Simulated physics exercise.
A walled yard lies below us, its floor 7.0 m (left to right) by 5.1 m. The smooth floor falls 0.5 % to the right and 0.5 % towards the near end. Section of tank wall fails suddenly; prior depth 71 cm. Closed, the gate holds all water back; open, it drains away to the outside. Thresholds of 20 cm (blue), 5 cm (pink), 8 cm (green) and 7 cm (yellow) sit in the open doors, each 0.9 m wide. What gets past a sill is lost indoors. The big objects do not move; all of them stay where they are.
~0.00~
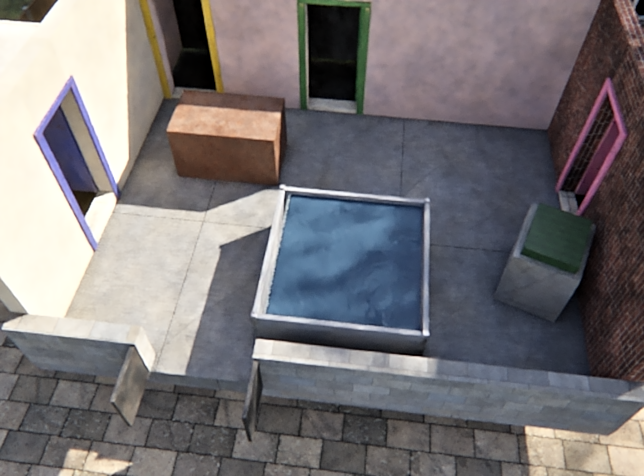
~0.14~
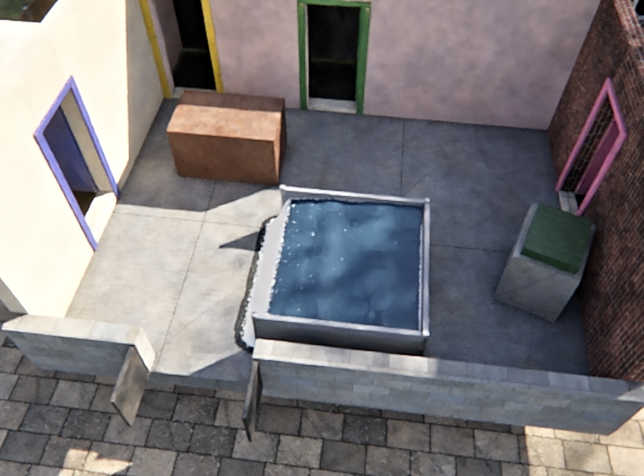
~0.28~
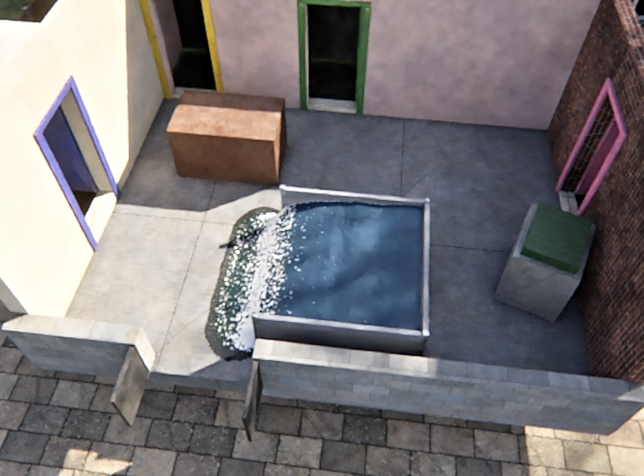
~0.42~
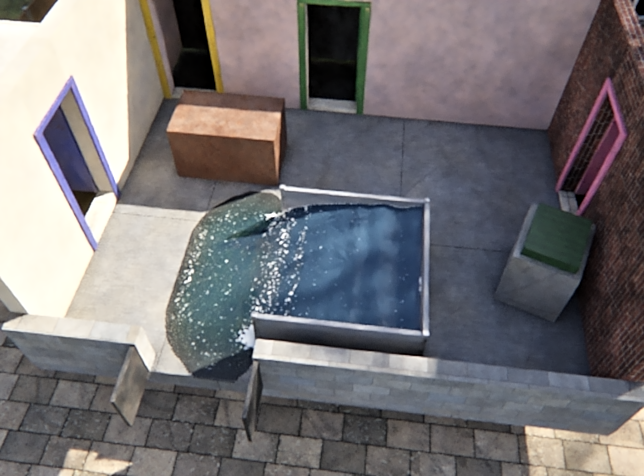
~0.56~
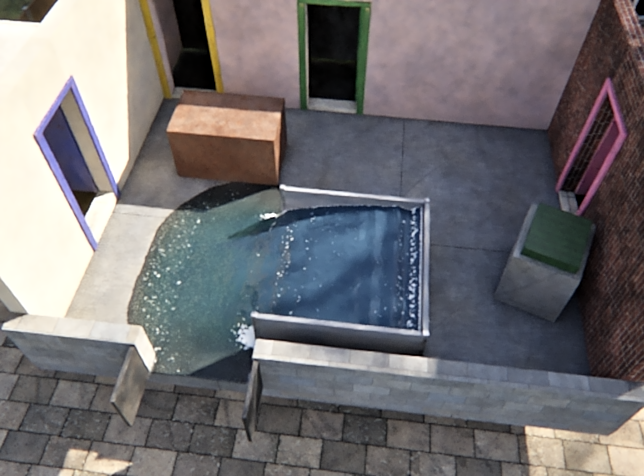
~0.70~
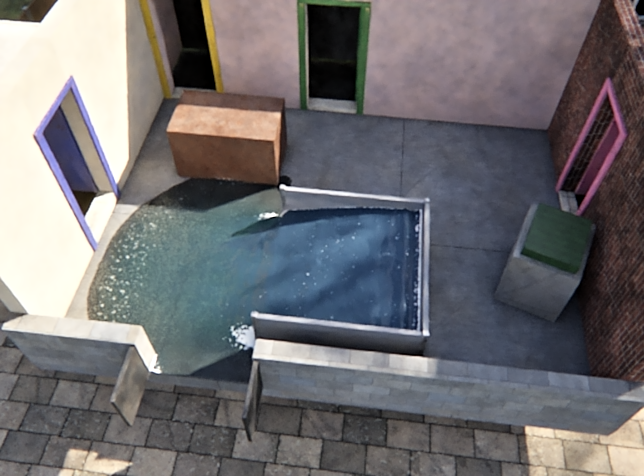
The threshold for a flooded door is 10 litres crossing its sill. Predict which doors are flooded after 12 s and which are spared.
The blue door is flooded, the pink door is flooded, the green door is spared, the yellow door is flooded.
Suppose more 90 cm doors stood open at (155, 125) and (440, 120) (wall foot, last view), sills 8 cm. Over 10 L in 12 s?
Result in order - more than that, then not enough.
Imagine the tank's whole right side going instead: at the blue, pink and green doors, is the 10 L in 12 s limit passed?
Door blue stays within, door pink goes beyond, door green stays within.
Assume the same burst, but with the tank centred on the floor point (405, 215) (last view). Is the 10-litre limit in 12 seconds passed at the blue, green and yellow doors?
Blue: Too much; green: Too much; yellow: Too much.
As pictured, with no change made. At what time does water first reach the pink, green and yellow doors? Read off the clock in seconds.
Arrival: Pink 6.0 s, green 3.4 s, yellow 2.0 s.
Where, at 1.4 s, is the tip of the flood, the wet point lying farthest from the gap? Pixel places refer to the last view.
I'd put it close to (143, 145).
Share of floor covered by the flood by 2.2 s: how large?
Around 35 per cent.
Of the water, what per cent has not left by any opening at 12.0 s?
Share still there: About 56 %.
After 1.4 s water covers 30 % of the floor and is deepest (48 cm) near (67, 343); blue door 36 cm at the sill, 28 L in, pink door not reached, green door not reached, yellow door not reached.
After 2.2 s water covers 35 % of the floor and is deepest (43 cm) near (54, 342); blue door 37 cm at the sill, 91 L in, pink door not reached, green door not reached, yellow door 7 cm at the sill, 0 L in.
After 3.5 s water covers 40 % of the floor and is deepest (27 cm) near (164, 98); blue door 22 cm at the sill, 154 L in, pink door not reached, green door 1 cm at the sill, 0 L in, yellow door 24 cm at the sill, 103 L in.
After 7.0 s water covers 85 % of the floor and is deepest (10 cm) near (193, 101); blue door 8 cm at the sill, 158 L in, pink door 7 cm at the sill, 7 L in, green door 2 cm at the sill, 0 L in, yellow door 10 cm at the sill, 299 L in.
After 12.0 s water covers 95 % of the floor and is deepest (9 cm) near (54, 342); blue door 7 cm at the sill, 158 L in, pink door 9 cm at the sill, 53 L in, green door 2 cm at the sill, 0 L in, yellow door 3 cm at the sill, 305 L in.
